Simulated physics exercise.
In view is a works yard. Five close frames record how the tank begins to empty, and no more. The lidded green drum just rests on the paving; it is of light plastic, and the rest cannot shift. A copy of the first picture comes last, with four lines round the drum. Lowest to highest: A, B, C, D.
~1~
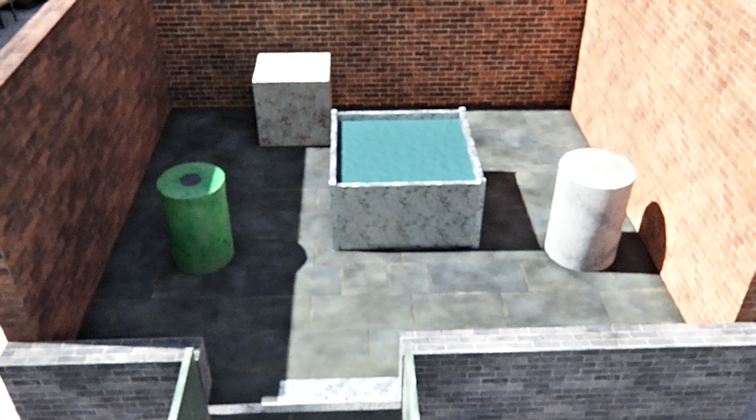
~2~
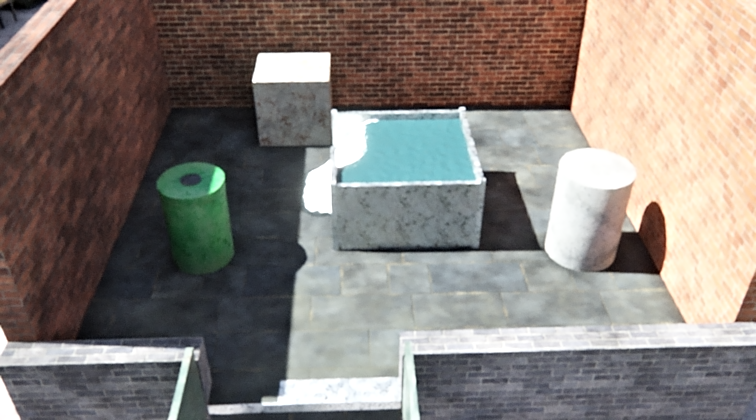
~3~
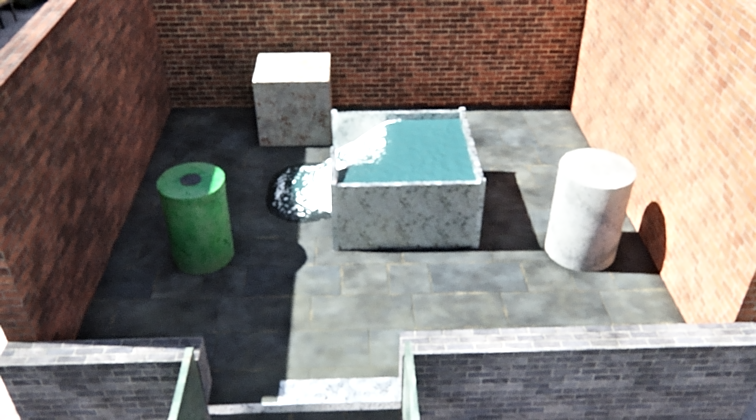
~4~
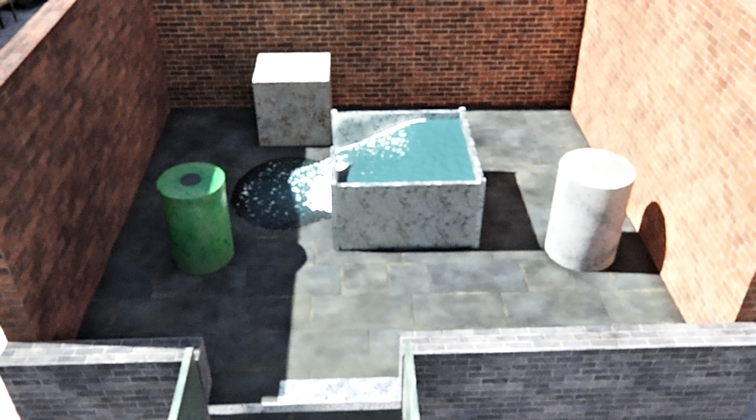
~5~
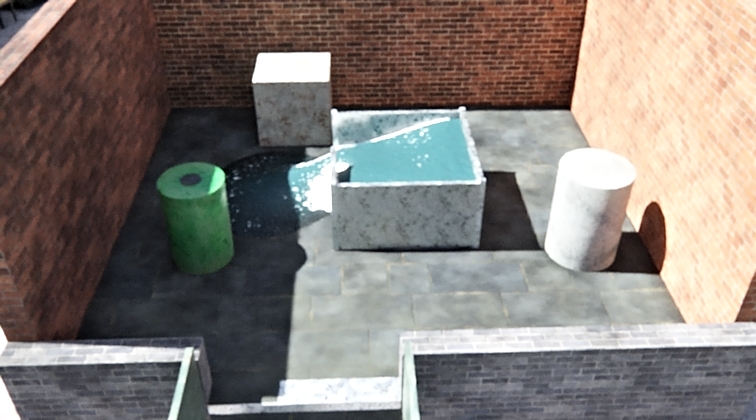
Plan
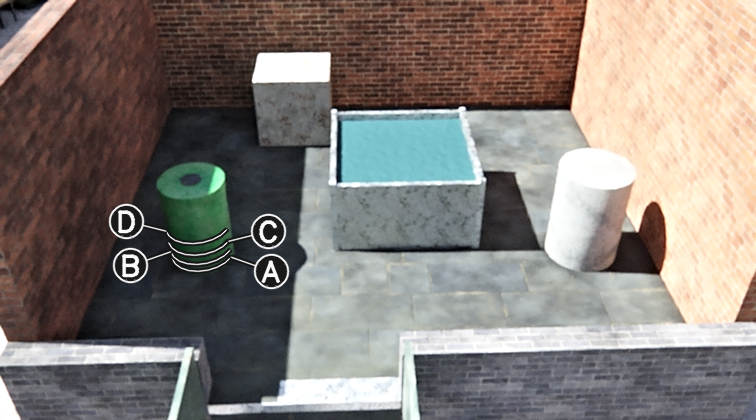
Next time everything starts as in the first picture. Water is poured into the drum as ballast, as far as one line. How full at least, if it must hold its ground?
Choose B.
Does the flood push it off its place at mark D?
No, not at all.
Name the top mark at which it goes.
A it is.
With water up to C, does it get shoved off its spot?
No, not at all.
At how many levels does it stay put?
Three.
On the marked copy, A at (198, 271); B at (196, 264); C at (195, 255); D at (192, 243); from the bottom up A, B, C, D.
Choosing A, it is pushed about twice its own width away.
Choosing B, it does not move.
Choosing C, it does not move.
Choosing D, it does not move.
